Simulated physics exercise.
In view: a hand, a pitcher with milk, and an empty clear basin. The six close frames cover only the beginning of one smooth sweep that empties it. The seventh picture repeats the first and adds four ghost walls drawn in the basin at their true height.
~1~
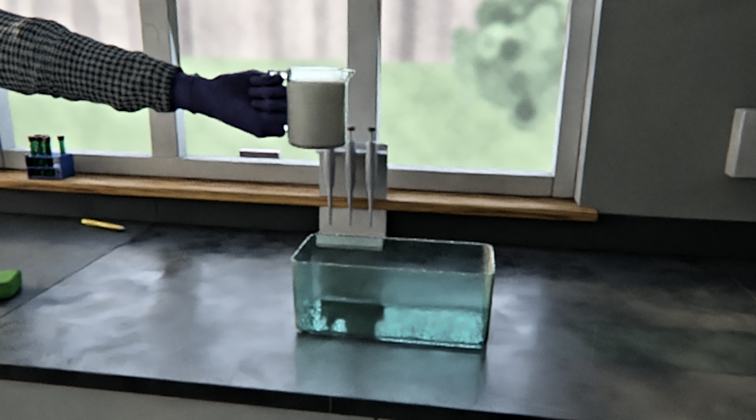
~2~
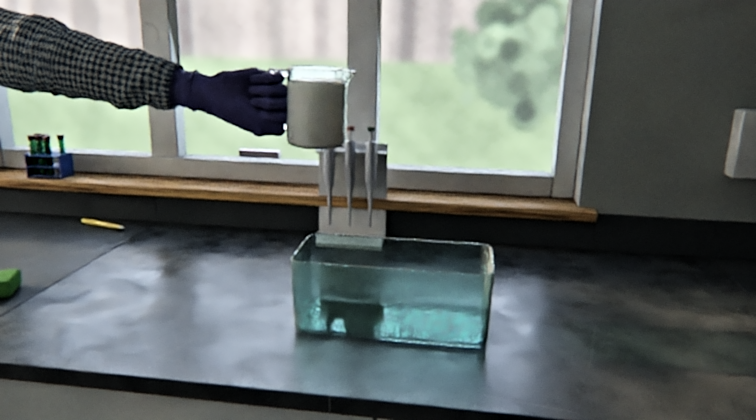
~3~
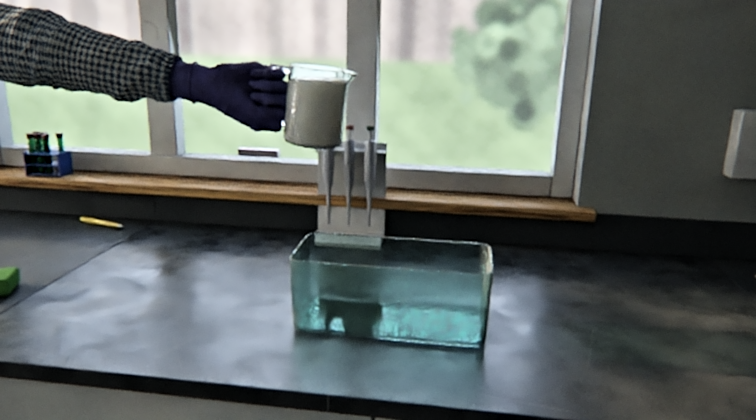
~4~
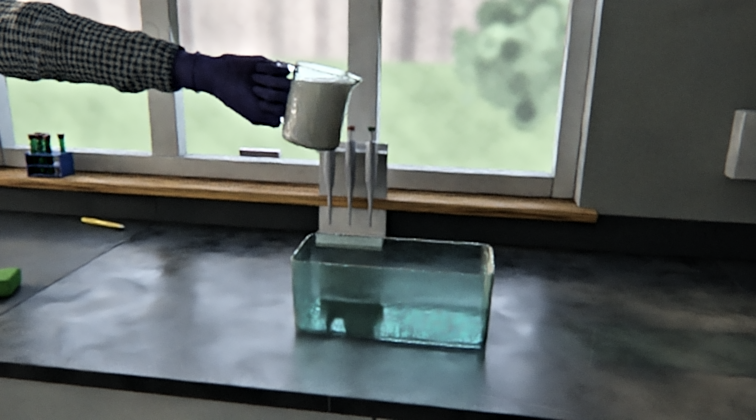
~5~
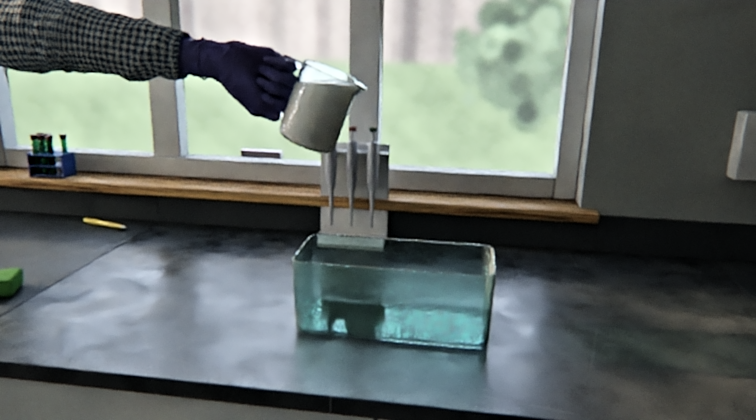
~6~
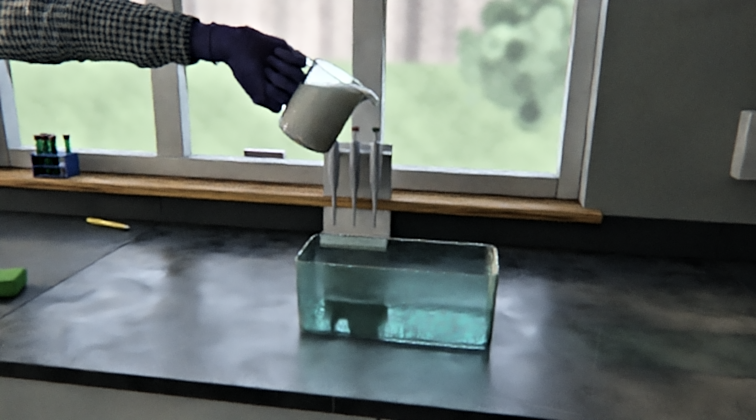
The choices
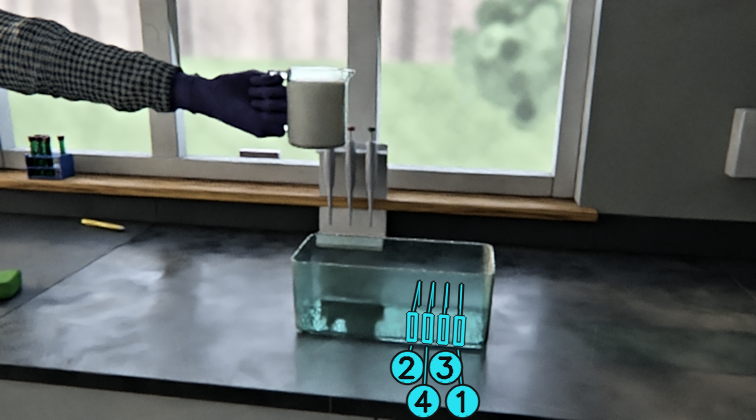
A gloved hand holds a pitcher of milk above a clear basin and gradually tilts it right.
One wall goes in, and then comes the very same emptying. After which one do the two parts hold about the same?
2.
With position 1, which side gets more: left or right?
The left side.
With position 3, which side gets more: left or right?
More ends on the left.
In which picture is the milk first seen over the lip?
Picture 6.
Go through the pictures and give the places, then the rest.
The first frame shows upright, lip at (354, 71); basin from (295, 329) to (488, 346); nothing has left yet.
The second frame shows upright, lip at (354, 72); nothing has left yet.
The third frame shows tipped about 6°, lip at (356, 74); nothing has left yet.
The fourth frame shows tipped about 12°, lip at (361, 80); nothing has left yet.
The fifth frame shows tipped about 21°, lip at (366, 88); nothing has left yet.
The sixth frame shows tipped about 31°, lip at (371, 97); milk is over the lip, down to (375, 103).
On the marked copy, 1 at (458, 349); 2 at (411, 345); 3 at (442, 348); 4 at (426, 347).
With 1, about 92 % ends left of the wall and 7 % right of it.
With 2, about 48 % ends left of the wall and 50 % right of it.
With 3, about 90 % ends left of the wall and 6 % right of it; 4 % is lost outside.
With 4, about 89 % ends left of the wall and 6 % right of it; 5 % is lost outside.
